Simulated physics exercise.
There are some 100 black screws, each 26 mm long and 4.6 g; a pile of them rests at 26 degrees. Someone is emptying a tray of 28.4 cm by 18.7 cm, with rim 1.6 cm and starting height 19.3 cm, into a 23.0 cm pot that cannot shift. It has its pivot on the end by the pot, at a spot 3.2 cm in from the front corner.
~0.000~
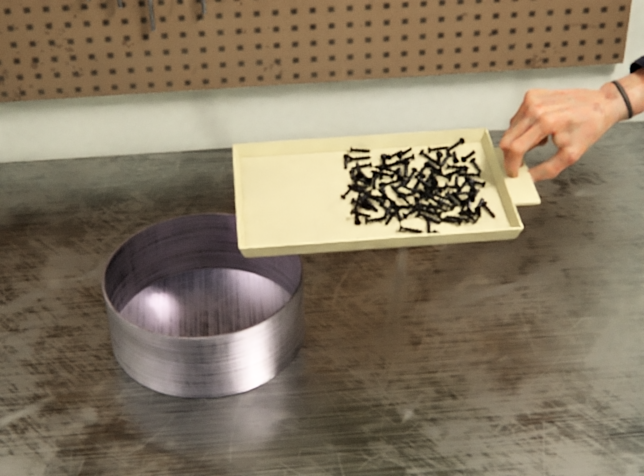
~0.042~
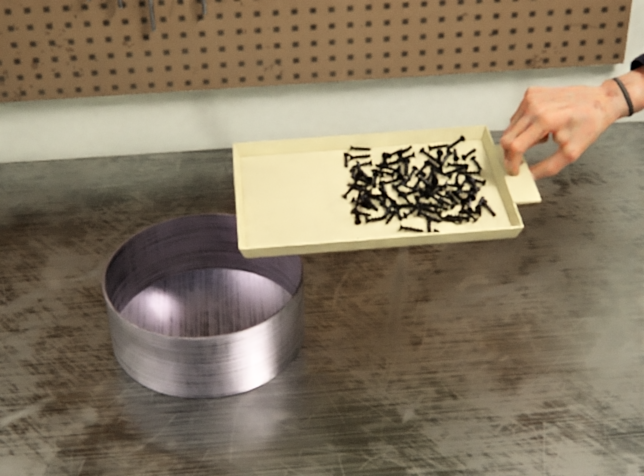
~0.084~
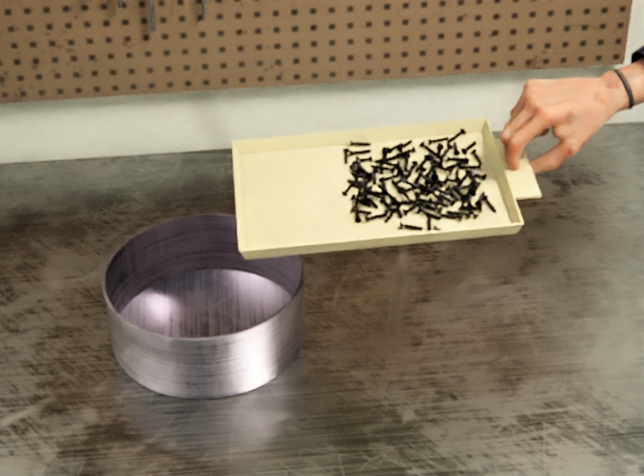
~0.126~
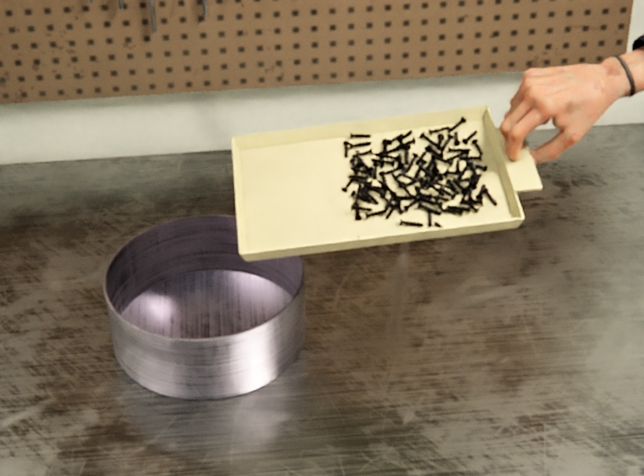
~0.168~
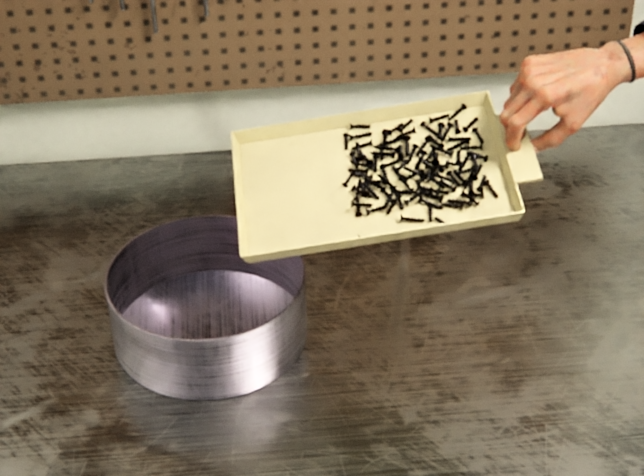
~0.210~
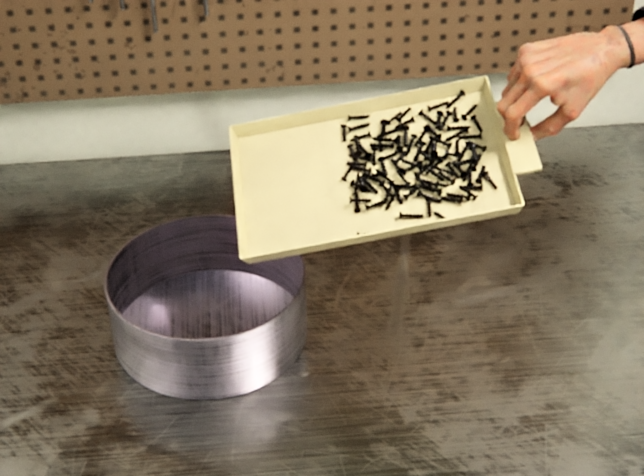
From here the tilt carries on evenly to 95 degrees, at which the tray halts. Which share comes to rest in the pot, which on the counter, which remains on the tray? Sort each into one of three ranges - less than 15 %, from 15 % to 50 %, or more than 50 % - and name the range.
Ranges: Pot: Less than 15 %; counter: More than 50 %; left on the tray: Less than 15 %.
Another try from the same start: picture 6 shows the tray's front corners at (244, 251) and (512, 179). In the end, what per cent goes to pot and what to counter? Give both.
Per cent by place - pot 30, counter 70.
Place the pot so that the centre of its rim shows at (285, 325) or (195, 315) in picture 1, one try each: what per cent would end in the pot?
100 % and 90 %.
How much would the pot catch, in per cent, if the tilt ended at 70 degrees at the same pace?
That would be around 0 percent.
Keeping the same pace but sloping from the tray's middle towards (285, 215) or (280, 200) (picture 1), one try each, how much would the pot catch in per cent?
Estimate: Some 60 % and some 95 % respectively.
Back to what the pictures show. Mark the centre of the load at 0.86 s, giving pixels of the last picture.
Near (240, 344).
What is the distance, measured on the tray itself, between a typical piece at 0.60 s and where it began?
By then it sits near 9 cm from where it began.
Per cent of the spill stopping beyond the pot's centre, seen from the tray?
Share: Around 60 %.
After 0.60 s, tilt 54 degrees; the tray holds 100 %, the pot 0 %.
Then, at 0.86 s, tilt 80 degrees; the tray holds 20 %, the pot 0 %.
Then, at 1.22 s, tilt 95 degrees; the tray holds 0 %, the pot 5 %.
In the end, at 2.1 s, pot 5 %, counter 95 %, tray 0 %.
